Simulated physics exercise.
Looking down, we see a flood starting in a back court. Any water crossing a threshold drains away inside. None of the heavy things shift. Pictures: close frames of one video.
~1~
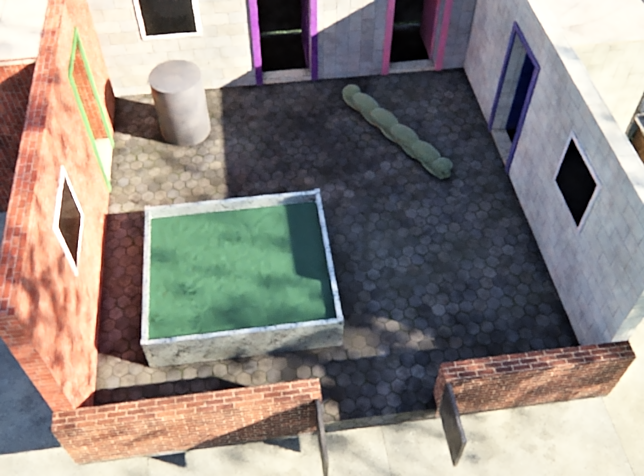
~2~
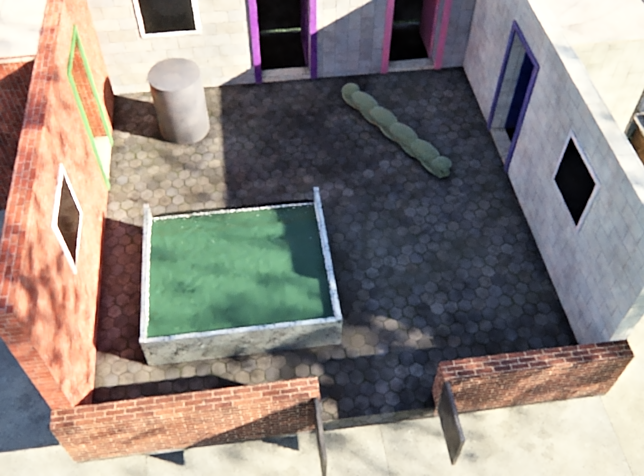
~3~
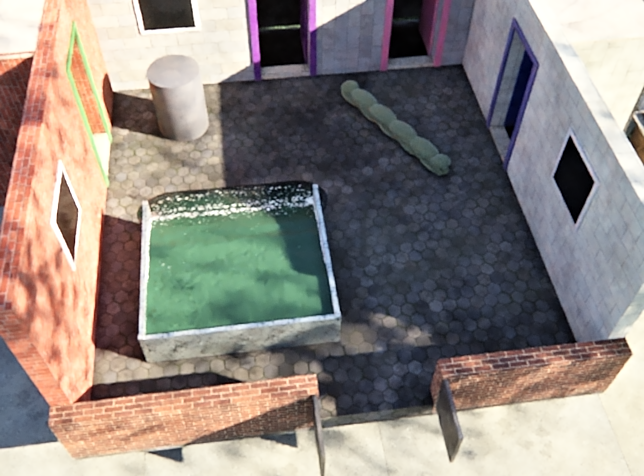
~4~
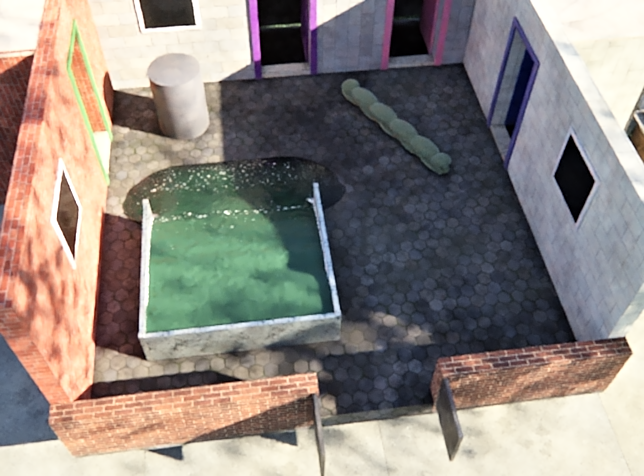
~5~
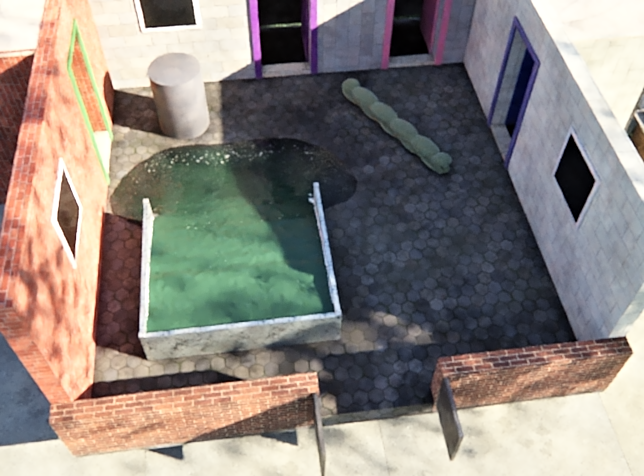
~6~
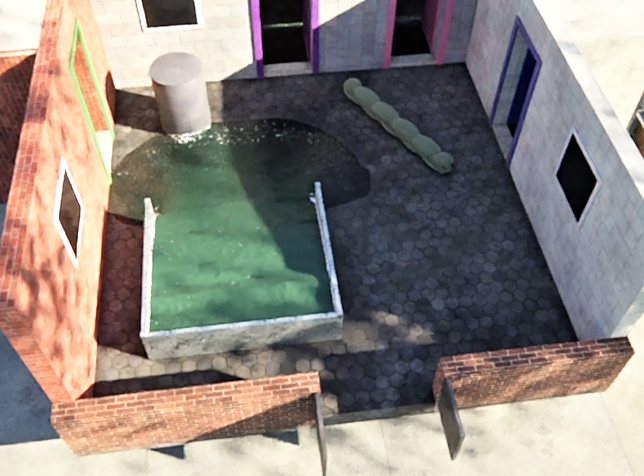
In this clip, a rectangular tank of green water sits still in a paved, walled court, then its far side opens and water pours out, spreading across the paving toward a grey cylinder near the back.
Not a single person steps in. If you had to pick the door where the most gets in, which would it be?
I'd pick the purple door.
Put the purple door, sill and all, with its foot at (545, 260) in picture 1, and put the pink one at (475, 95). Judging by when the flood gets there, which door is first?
The door marked green.
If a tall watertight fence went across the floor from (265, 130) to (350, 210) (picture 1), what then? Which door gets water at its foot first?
That's the door marked green.
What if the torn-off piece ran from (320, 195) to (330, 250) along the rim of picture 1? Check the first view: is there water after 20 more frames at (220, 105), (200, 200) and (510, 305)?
The first spot is left untouched, the second is left untouched and the third is soaked through.
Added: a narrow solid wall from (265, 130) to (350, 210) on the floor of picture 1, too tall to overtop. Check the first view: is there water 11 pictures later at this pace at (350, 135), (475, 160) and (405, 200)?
The first is still bare, the second still bare, the third still bare.
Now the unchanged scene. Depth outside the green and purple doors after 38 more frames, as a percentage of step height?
About 40 %, then 130 %.
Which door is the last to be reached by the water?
The door marked blue.
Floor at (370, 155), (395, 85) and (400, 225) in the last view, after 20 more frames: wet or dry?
Taking them in turn: Drenched, drenched, not wetted.
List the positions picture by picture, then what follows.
In the first frame, the tank at (239, 264) is whole and still.
In the second frame, water pours out on the tank's far side and has run to a hidden place.
In the third frame, the front is at a hidden place, out from the gap on the tank's far side.
In the fourth frame, water pours out on the tank's far side and has run to (329, 176).
In the fifth frame, the front is at (330, 160), out from the gap on the tank's far side.
In the sixth frame, the front is at (160, 138), out from the gap on the tank's far side.
A moment on, water covers 35 % of the floor; green door wet at the sill, nothing in, purple door a trickle in, blue door not reached, pink door not reached.
Next, water covers 35 % of the floor; green door wet at the sill, nothing in, purple door some in, blue door not reached, pink door not reached.
Then, water covers 45 % of the floor; green door wet at the sill, nothing in, purple door a lot in, blue door not reached, pink door wet at the sill, nothing in.
Later, water covers 75 % of the floor; green door wet at the sill, nothing in, purple door a lot in, blue door wet at the sill, nothing in, pink door wet at the sill, nothing in.
In the end, water covers 95 % of the floor; green door wet at the sill, nothing in, purple door a lot in, blue door wet at the sill, nothing in, pink door wet at the sill, nothing in; the purple door has let in the most.
